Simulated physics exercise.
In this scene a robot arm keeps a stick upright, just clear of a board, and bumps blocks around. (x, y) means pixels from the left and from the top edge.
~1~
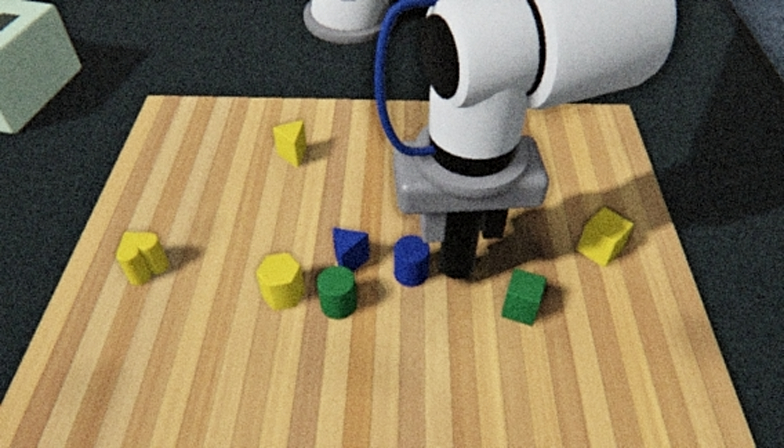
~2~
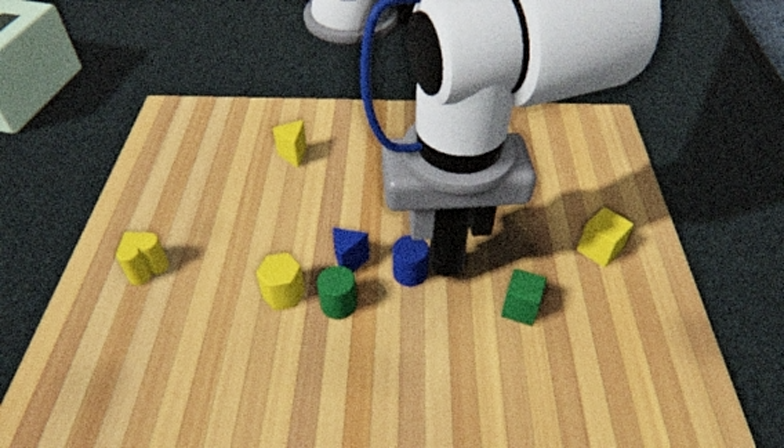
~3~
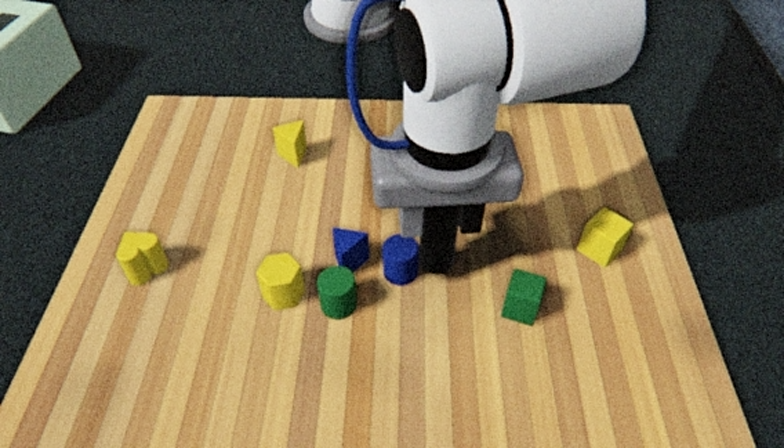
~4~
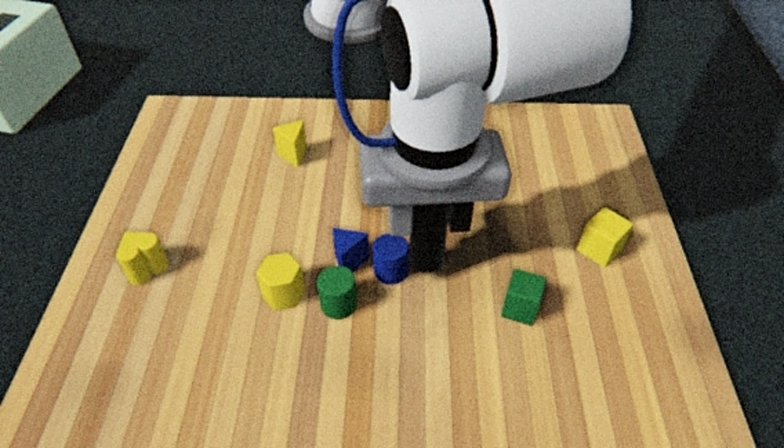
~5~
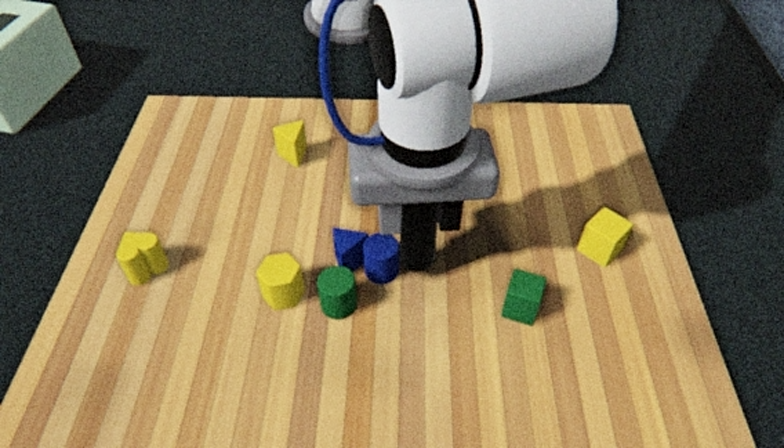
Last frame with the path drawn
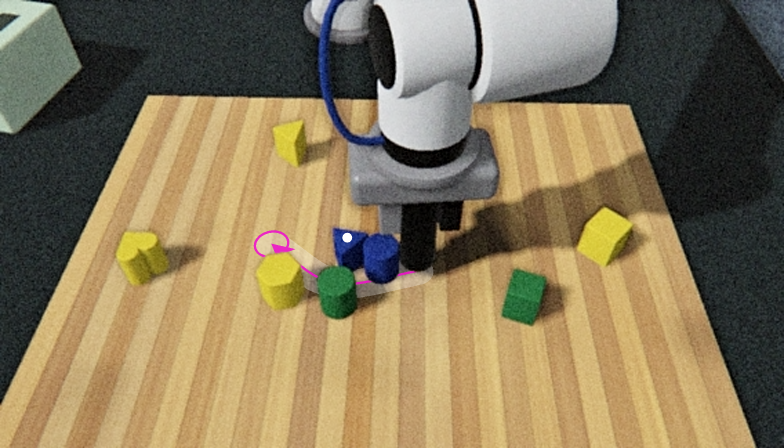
A white robot arm with a blue cable and a dark stick-like tip reaches over a striped wooden board on a dark surface, seen from above at an angle. A yellow heart, hexagon and triangular block, a blue triangular piece and disc, a green disc, and green and yellow blocks at right lie spread out. The arm slides slowly left, nudging the blue disc toward the blue triangular piece, while the camera stays still.
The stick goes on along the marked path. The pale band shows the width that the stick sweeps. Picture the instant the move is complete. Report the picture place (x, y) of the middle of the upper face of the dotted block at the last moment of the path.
At roughly (289, 200).
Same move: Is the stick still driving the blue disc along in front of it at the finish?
I'd say yes.
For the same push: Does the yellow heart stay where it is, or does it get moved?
Left where it is.
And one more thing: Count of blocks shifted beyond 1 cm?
3 or more.
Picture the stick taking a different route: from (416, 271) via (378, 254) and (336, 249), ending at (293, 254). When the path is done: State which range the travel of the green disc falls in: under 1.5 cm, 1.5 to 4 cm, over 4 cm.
Its final spot will lie within 1.5 cm of the current one.
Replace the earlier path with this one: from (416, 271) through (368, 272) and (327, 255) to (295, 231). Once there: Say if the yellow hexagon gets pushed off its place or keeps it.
That one stays where it is.
The drawn path runs from (416, 271) over (362, 283) and (309, 272) to (272, 244); the dot is on the blue triangular piece.
What follows on the original path. One third of the way, stick at (359, 271); blue triangular piece at (312, 224); blue disc at (328, 243).
Two thirds of the way, stick at (306, 260); green disc at (319, 286); blue triangular piece at (291, 205), turned 75° clockwise; blue disc at (281, 227).
At the end, stick at (269, 232); yellow heart not moved; yellow hexagon not moved; green disc at (319, 286); blue triangular piece at (289, 200), turned 90° clockwise; blue disc at (246, 200).
